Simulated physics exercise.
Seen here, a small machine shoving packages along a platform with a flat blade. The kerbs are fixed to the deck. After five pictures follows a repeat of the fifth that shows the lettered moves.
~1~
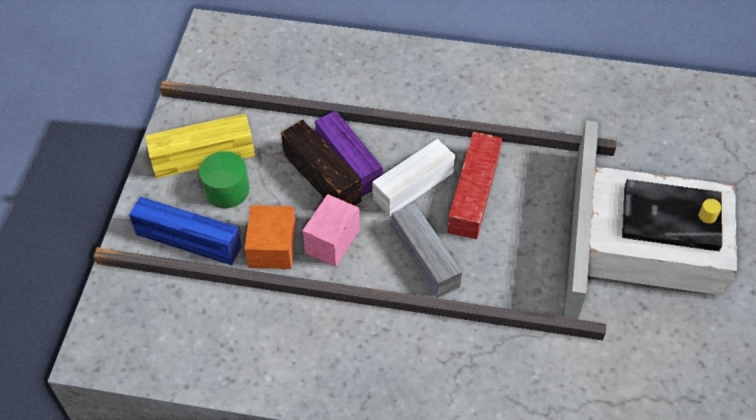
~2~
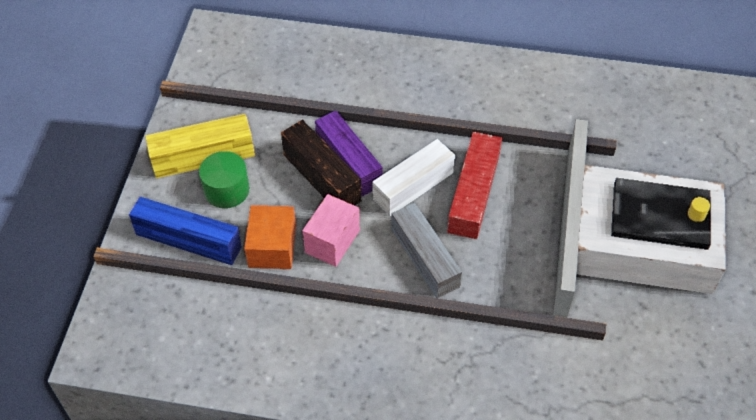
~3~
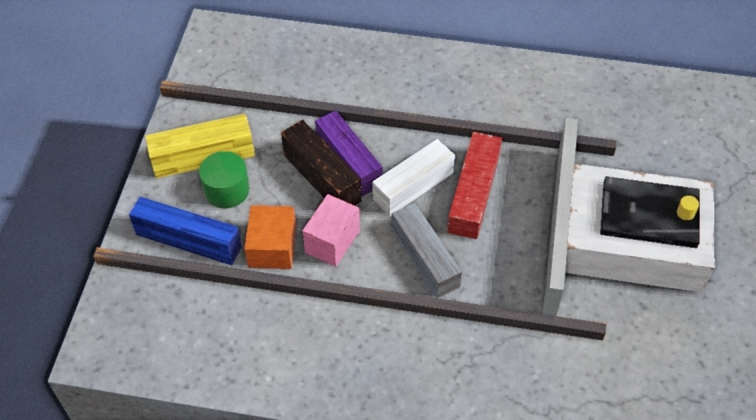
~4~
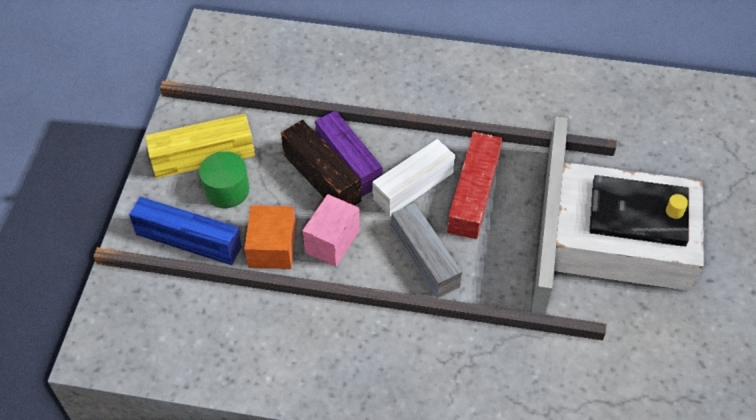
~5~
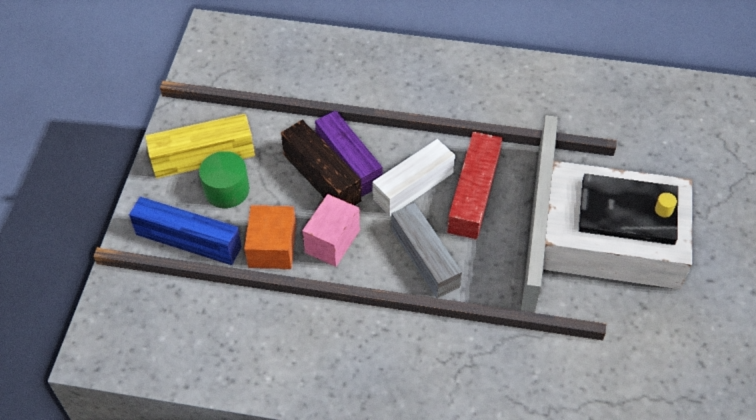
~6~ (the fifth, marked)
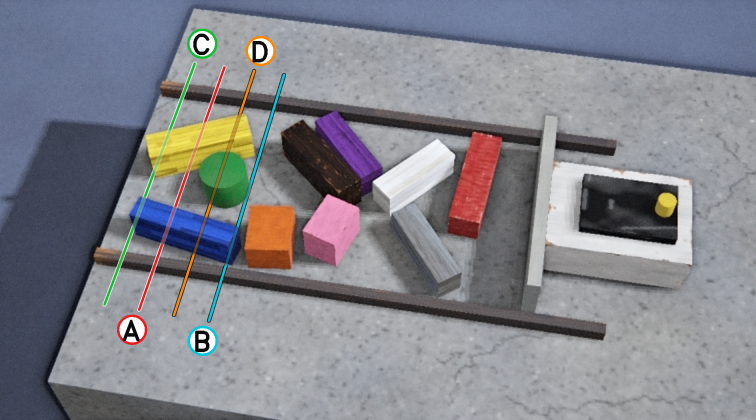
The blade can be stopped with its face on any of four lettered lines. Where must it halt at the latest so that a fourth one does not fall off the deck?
The farthest such stop is B.
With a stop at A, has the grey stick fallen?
No.
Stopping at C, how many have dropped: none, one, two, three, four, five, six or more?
In all, six or more.
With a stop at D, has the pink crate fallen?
No.
On the marked copy, A at (185, 178); B at (250, 188); C at (153, 174); D at (217, 183).
Taking B. A third of the way, robot (512, 191); grey stick (388, 248); black bar (310, 165).
Two thirds of the way, robot (404, 177); yellow stick (160, 145); blue stick (138, 227).
When it is over, robot (323, 166); yellow stick over the edge; green canister over the edge; three fallen.
As for the rest, A drops eight; C drops nine; D drops five.
